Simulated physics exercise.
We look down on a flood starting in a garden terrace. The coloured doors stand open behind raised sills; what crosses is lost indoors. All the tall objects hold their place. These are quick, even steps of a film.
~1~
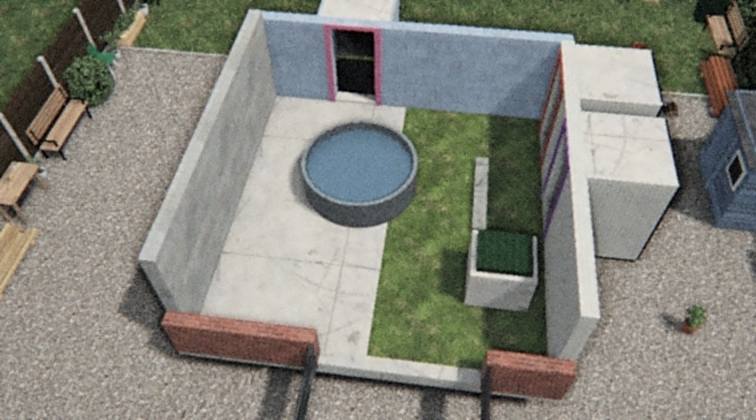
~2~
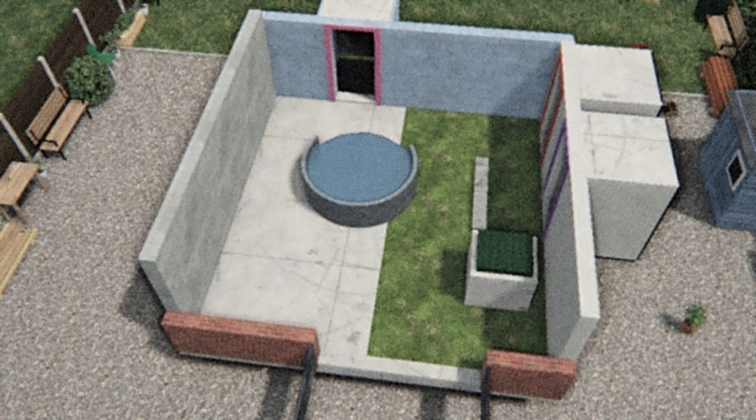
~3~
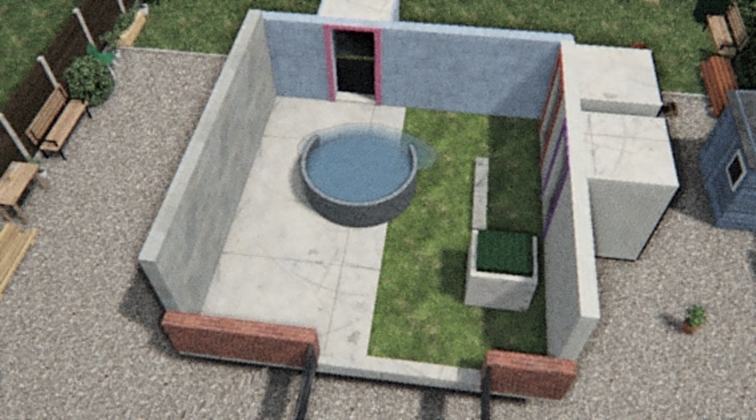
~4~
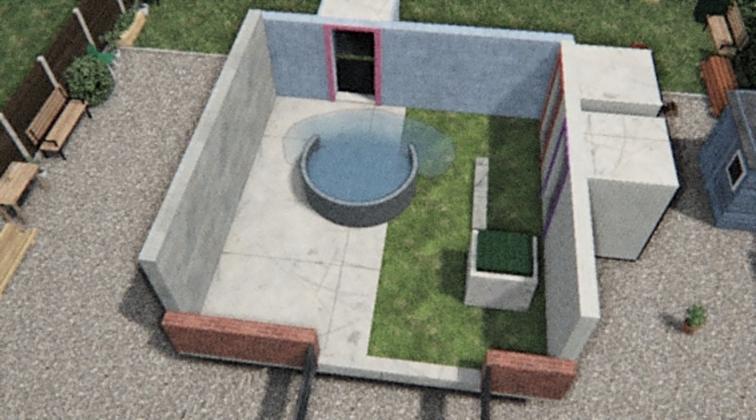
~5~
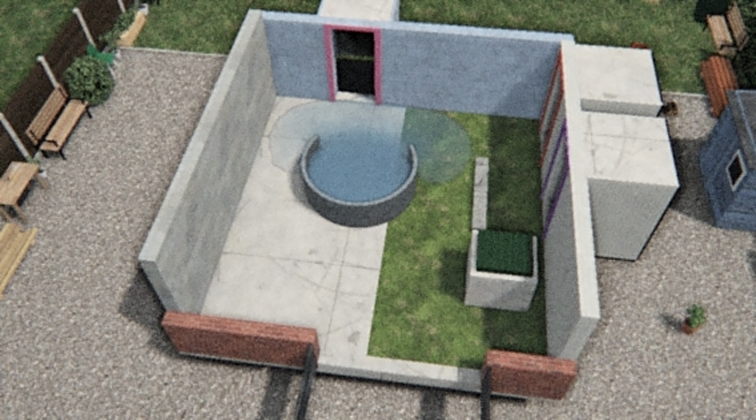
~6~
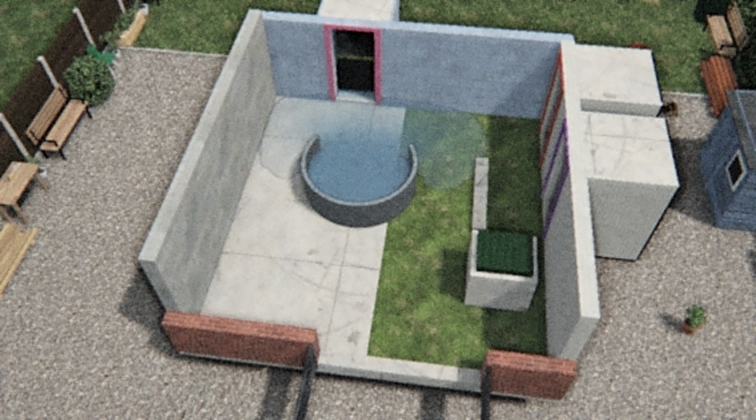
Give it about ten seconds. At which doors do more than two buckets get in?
In the end: The purple door admits no more than that; the red door lets in a lot; the pink door lets in a lot.
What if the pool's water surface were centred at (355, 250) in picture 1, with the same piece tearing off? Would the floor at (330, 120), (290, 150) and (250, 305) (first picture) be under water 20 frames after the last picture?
One after the other: Under water, under water, free of water.
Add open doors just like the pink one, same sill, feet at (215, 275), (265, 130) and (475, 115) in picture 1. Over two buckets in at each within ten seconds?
One after the other: Takes less, passes that mark, goes over.
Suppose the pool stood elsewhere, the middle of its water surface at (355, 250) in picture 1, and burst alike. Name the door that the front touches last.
The purple door.
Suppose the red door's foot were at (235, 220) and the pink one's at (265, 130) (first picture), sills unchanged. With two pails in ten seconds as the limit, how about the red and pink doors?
My reading: Red keeps below it, pink is over.
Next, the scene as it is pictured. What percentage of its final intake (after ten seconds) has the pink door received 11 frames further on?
About 60 per cent.
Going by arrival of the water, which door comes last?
The one in purple.
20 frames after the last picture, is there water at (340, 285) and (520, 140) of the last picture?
In that order: Dry, under water.
A moment on, water covers 25 % of the floor; the purple door not reached, the red door not reached, the pink door far over two buckets in.
Next, water covers 30 % of the floor; the purple door not reached, the red door wet at the sill, nothing in, the pink door far over two buckets in.
Then, water covers 50 % of the floor; the purple door wet at the sill, nothing in, the red door over two buckets in, the pink door far over two buckets in.
Later, water covers 75 % of the floor; the purple door wet at the sill, nothing in, the red door far over two buckets in, the pink door far over two buckets in.
In the end, water covers 95 % of the floor; the purple door wet at the sill, nothing in, the red door far over two buckets in, the pink door far over two buckets in.
